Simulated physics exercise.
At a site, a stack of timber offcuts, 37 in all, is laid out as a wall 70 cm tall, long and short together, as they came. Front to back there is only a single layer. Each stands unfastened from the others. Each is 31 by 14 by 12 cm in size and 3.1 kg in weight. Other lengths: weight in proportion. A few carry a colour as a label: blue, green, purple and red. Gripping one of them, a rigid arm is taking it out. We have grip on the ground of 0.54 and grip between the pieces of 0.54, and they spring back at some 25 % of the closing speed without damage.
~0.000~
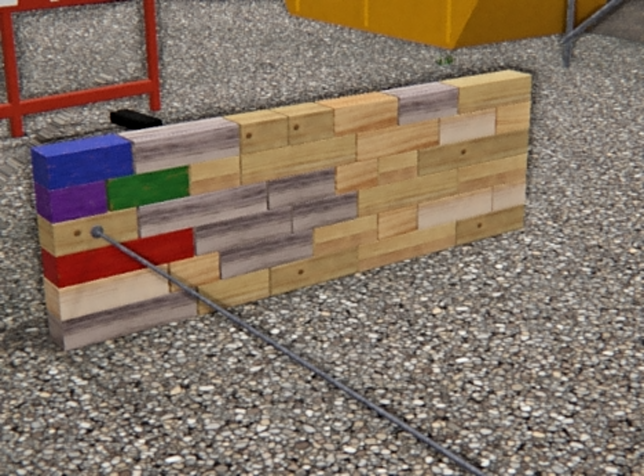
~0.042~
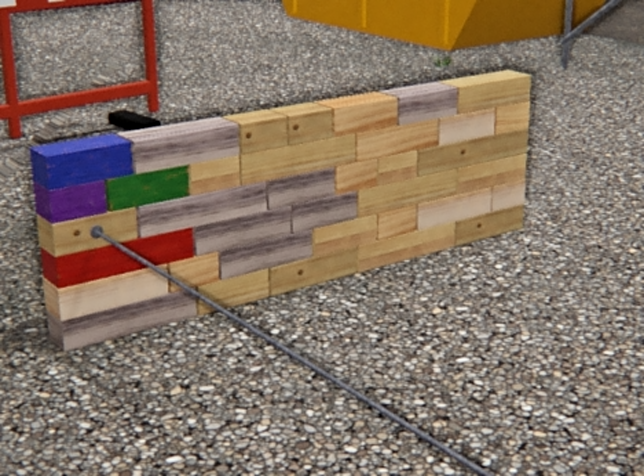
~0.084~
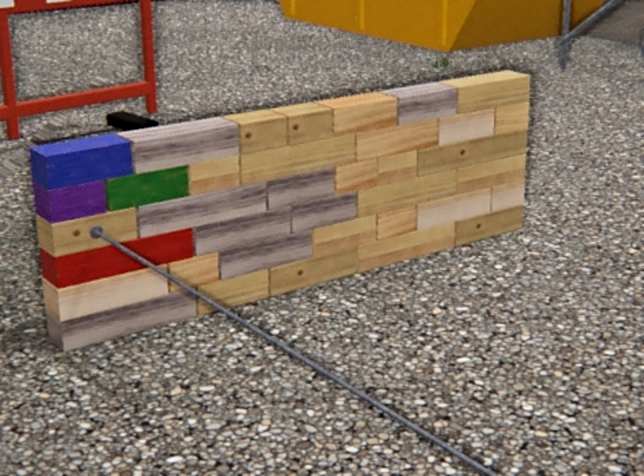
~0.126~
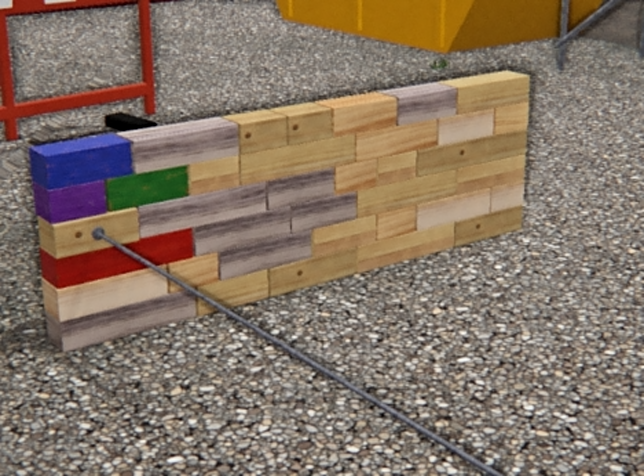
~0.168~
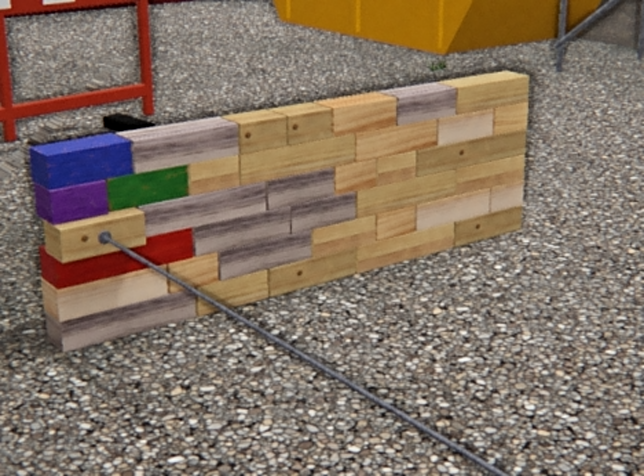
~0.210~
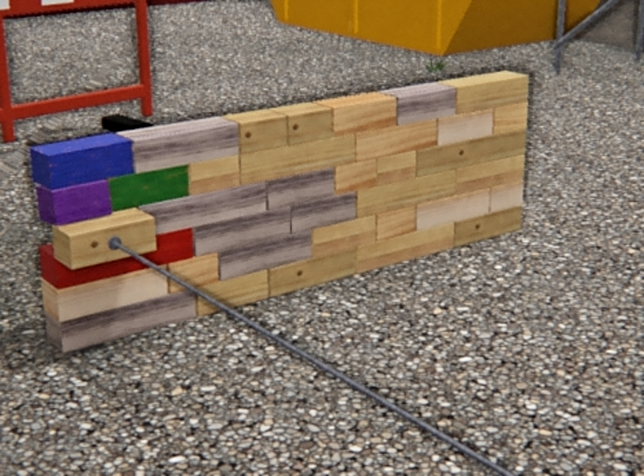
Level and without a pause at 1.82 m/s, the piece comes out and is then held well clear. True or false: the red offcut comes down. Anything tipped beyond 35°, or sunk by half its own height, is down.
False.
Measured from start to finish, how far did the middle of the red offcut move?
About 0 cm.
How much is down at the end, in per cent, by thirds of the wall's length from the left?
The left third ends at 20 per cent, the middle at 0 per cent and the right at 0 per cent.
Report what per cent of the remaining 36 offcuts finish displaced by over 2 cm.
I make it 5 per cent.
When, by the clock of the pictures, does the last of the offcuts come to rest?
About 1.5 s.
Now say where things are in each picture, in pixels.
In the first picture (we follow the side turned to the camera; the camera moves round a little), pulled offcut (72, 230) not yet moving; red offcut (128, 257); purple offcut (79, 202); blue offcut (91, 166); no other piece has moved.
In the second picture, pulled offcut (72, 230) not yet moving; red offcut (128, 257).
In the third picture, pulled offcut (72, 230) not yet moving; red offcut (127, 257).
In the fourth picture, pulled offcut (74, 231) 19 mm out; red offcut (127, 258).
In the fifth picture, pulled offcut (80, 235) 7 cm out; red offcut (127, 258); purple offcut (80, 203) displaced 19 mm; one has shifted.
In the sixth picture, pulled offcut (89, 241) clear of the wall, 15 cm out; red offcut (127, 258); purple offcut (83, 203) tipped 6°; blue offcut (92, 165); one has shifted.
Around 0.30 s, none of the 36 other offcuts down, 2 disturbed; red offcut unmoved; purple offcut tipped 32°, 58 mm lower.
Around 0.44 s, 2 of the 36 other offcuts down; red offcut unmoved; blue offcut tipped 55°, 8 cm lower.
Around 0.80 s, 2 of the 36 other offcuts down; red offcut unmoved; blue offcut upside down.
Around 1.32 s, 2 of the 36 other offcuts down; red offcut unmoved; purple offcut on its side.
Finally (1.9 s), 2 of the 36 other offcuts down; red offcut unmoved; purple offcut on its side; blue offcut 59 cm lower. Seen by the last camera, middles, red offcut near (118, 252), purple offcut near (127, 361).
